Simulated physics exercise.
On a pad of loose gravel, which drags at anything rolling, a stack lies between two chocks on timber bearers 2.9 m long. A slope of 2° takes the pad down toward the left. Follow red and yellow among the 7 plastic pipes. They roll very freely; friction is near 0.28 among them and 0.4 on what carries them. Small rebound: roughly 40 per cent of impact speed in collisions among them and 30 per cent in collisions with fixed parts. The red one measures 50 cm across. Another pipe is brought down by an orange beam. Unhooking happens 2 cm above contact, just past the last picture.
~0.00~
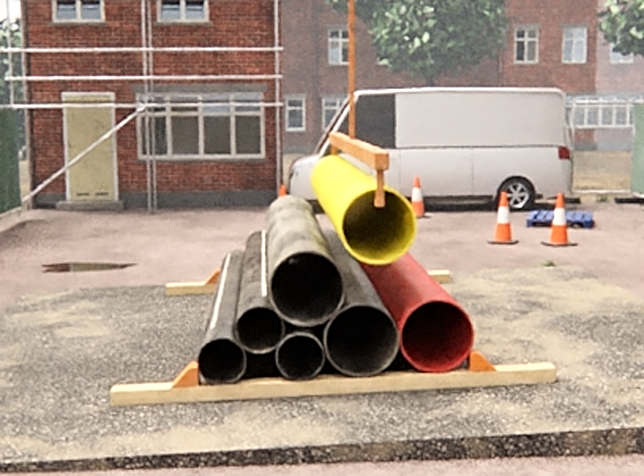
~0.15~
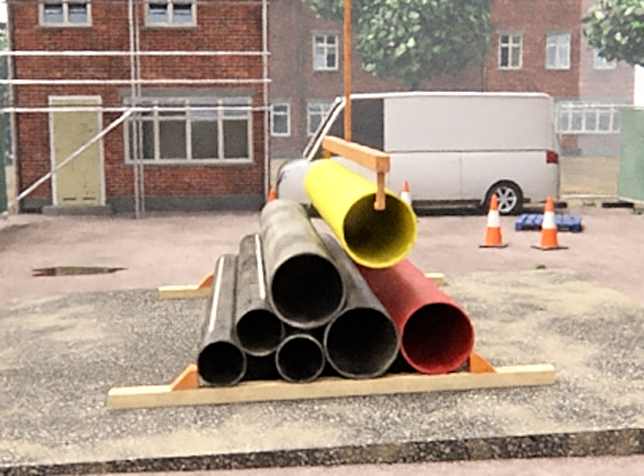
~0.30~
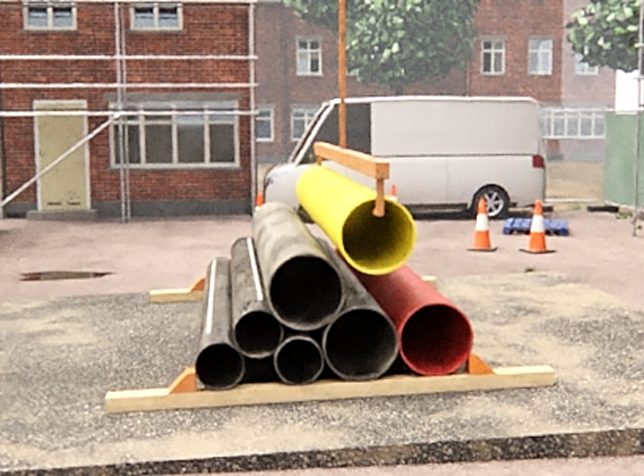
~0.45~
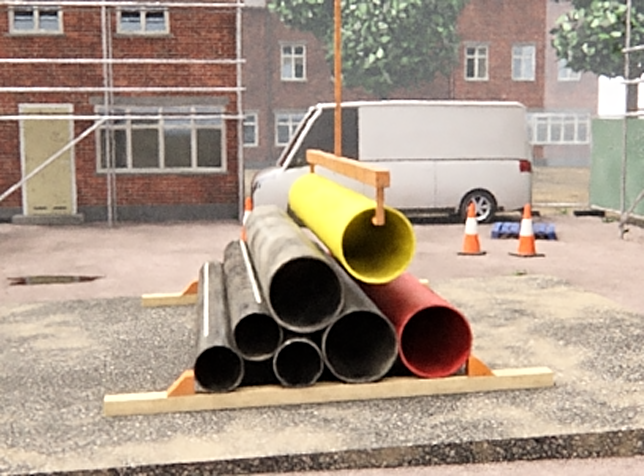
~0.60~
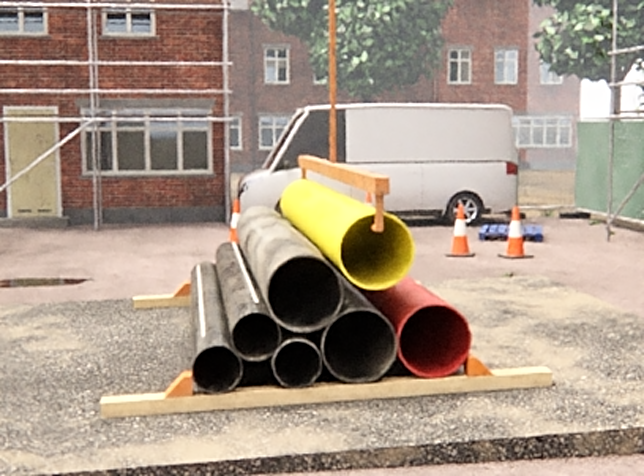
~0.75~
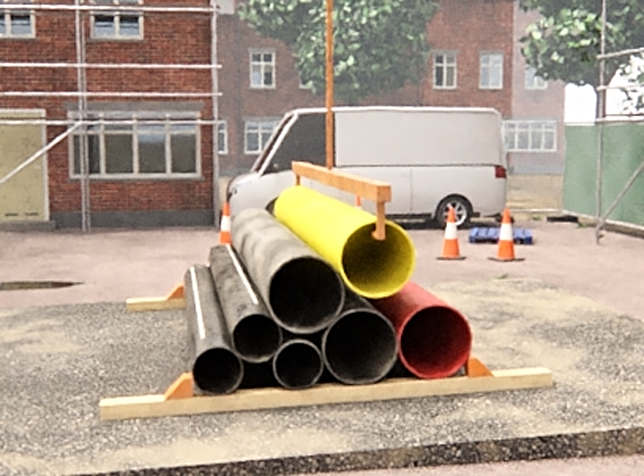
On a gravel pad in a yard before brick buildings, scaffolding and a pale van, the view faces the open pipe ends from slightly above. Black pipes and a red one at the right lie stacked between orange chocks on timber bearers, with traffic cones behind. An orange beam slowly lowers a yellow pipe toward the stack's upper right while the camera drifts sideways, sliding the background left.
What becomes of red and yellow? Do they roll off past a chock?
Once settled, the red one is kept back and the yellow one is kept back.
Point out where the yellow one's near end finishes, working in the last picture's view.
I'd say somewhere close to (397, 278).
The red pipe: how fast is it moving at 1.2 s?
About 0.0 m/s.
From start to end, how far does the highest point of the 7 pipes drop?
About 30 cm.
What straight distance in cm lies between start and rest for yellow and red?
Yellow 35, red 0.
After 1.2 s, red is on the bearers, 20 cm inside the right chock; yellow is up on others, 45 cm inside the right chock, rolling right; 0 off the stack.
After 1.6 s, yellow is up on others, 50 cm inside the right chock, rolling left; no change for red; 0 off the stack.
At rest (2.1 s), red is on the bearers, 20 cm inside the right chock; yellow is up on others, 45 cm inside the right chock; 0 off the stack.
